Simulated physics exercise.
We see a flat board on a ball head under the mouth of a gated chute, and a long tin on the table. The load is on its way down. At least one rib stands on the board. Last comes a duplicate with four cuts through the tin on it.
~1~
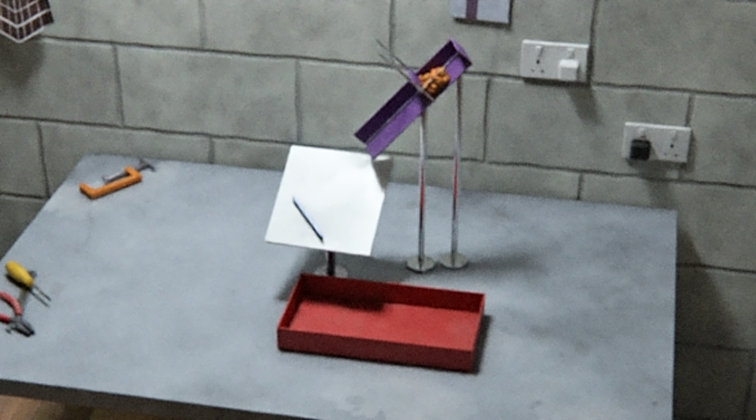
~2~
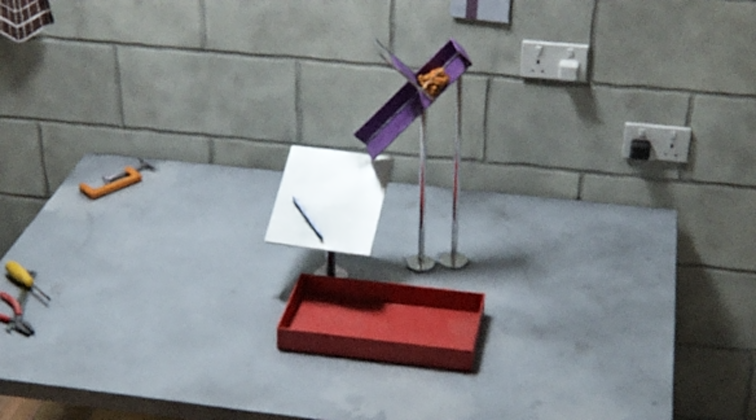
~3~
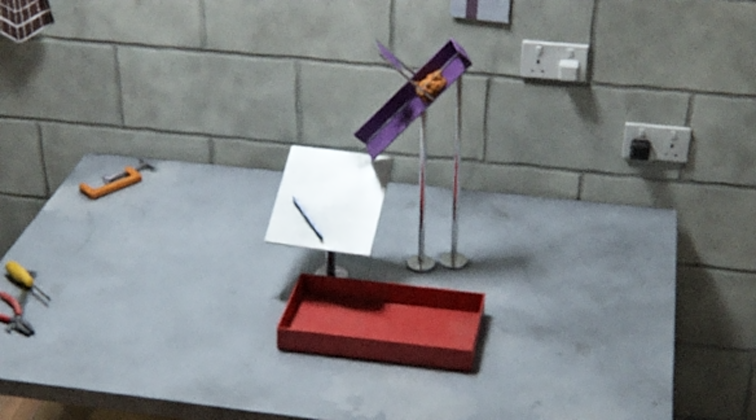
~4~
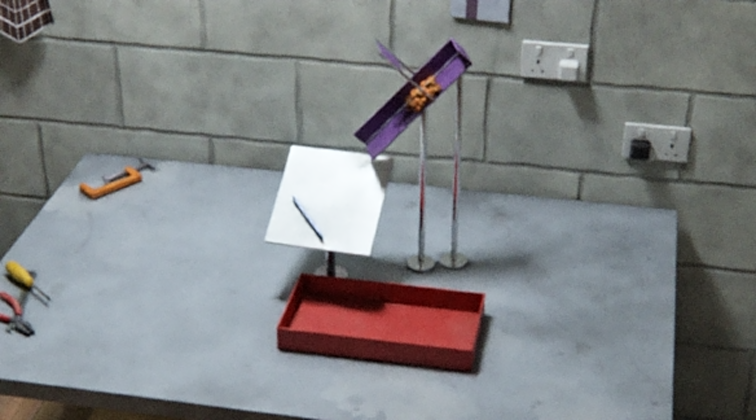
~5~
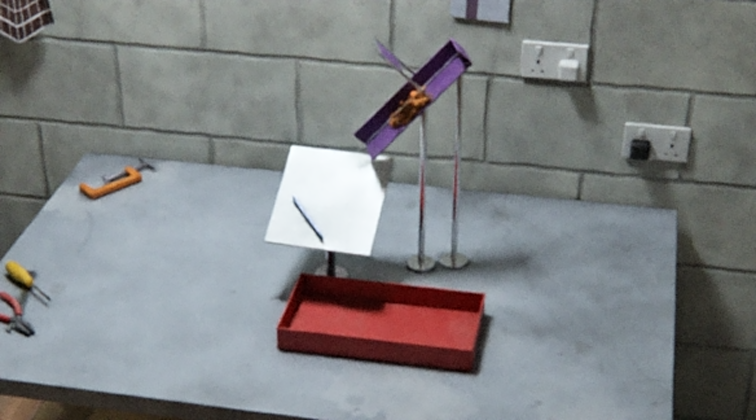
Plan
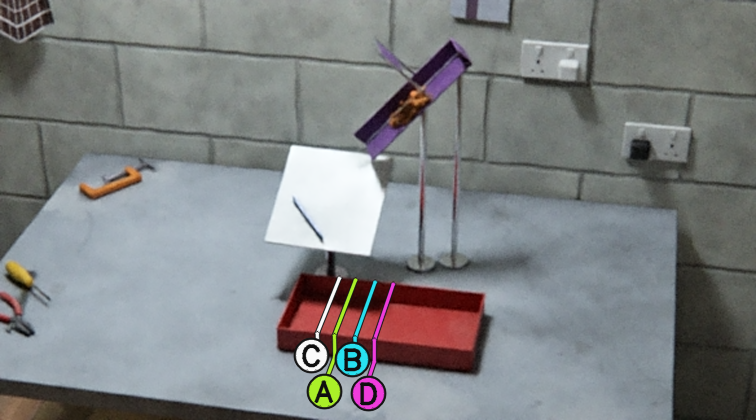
Small orange-brown bits slid in a clump partway down a sloping purple chute after its gate swung open, above a tilted white board with a dark rib and an empty red tin on the table.
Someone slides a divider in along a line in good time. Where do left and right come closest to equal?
The best line is C.
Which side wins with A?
The left side.
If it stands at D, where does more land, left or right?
Left.
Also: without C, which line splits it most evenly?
The answer is A.
On the marked copy, line A crosses the front rim at (334, 334); line B crosses the front rim at (355, 337); line C crosses the front rim at (317, 332); line D crosses the front rim at (374, 339).
Choosing A, of what is caught, the larger part on the left of the divider, about a tenth on the right.
Choosing B, of what is caught, every piece on the left of the divider, not one piece on the right.
Choosing C, of what is caught, roughly half on the left of the divider, roughly half on the right.
Choosing D, of what is caught, every piece on the left of the divider, not one piece on the right.
